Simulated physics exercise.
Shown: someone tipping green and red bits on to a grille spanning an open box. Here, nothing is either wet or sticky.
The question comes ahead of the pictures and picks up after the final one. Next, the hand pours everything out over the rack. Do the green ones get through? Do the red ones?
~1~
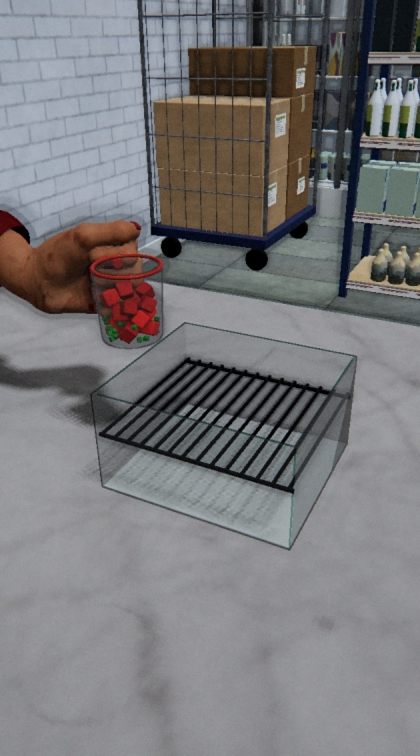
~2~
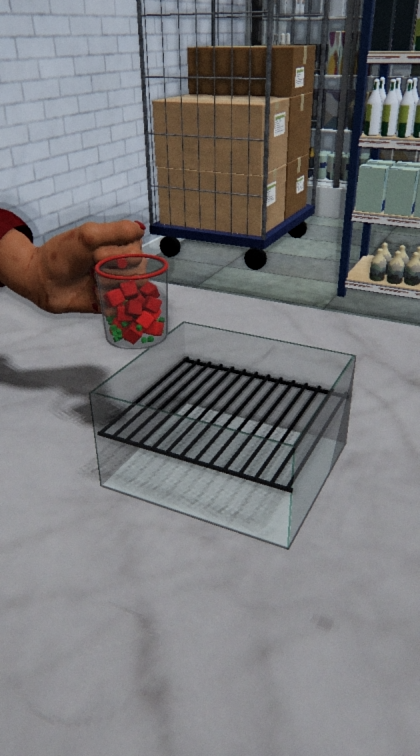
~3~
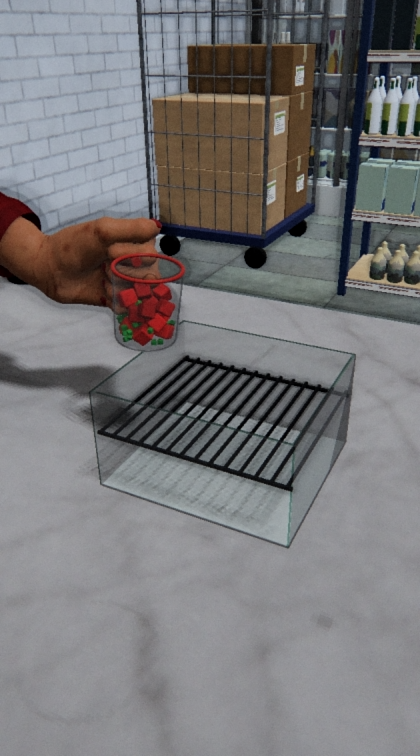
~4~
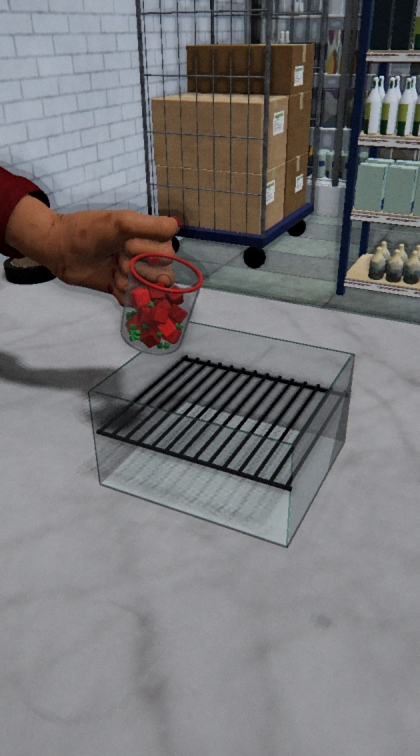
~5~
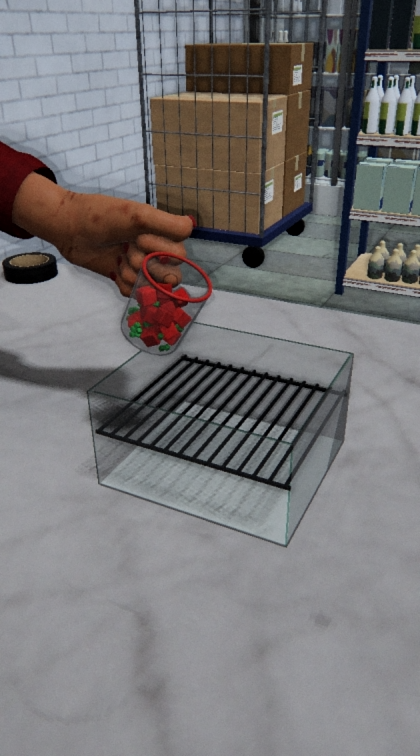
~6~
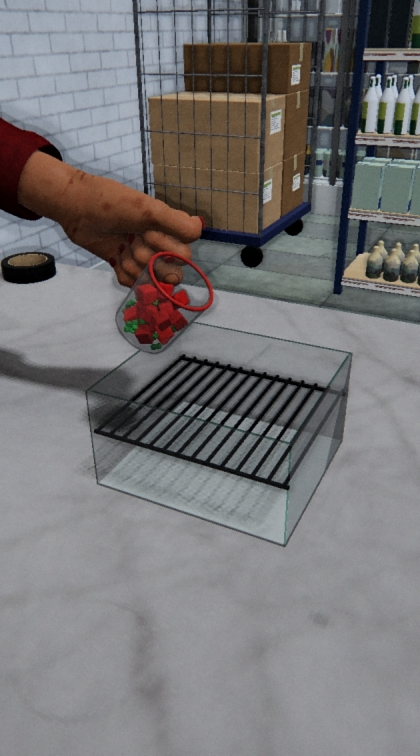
I'd say the green ones will pass. Red ones won't pass.
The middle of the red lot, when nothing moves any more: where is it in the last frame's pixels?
Roughly at (213, 401).
Then, 0.37 s later than the last frame, green ones, every one in the cup; red ones, every one in the cup.
Then, 0.76 s later than the last frame, green ones, every one in the cup; red ones, every one in the cup.
Then, 1.23 s later than the last frame, green ones, roughly a quarter in the cup, roughly two thirds on or over the wires, about a tenth under the rack; red ones, every one on or over the wires.
When it is over, green ones, every one under the rack; red ones, every one on the wires, not one under the rack.
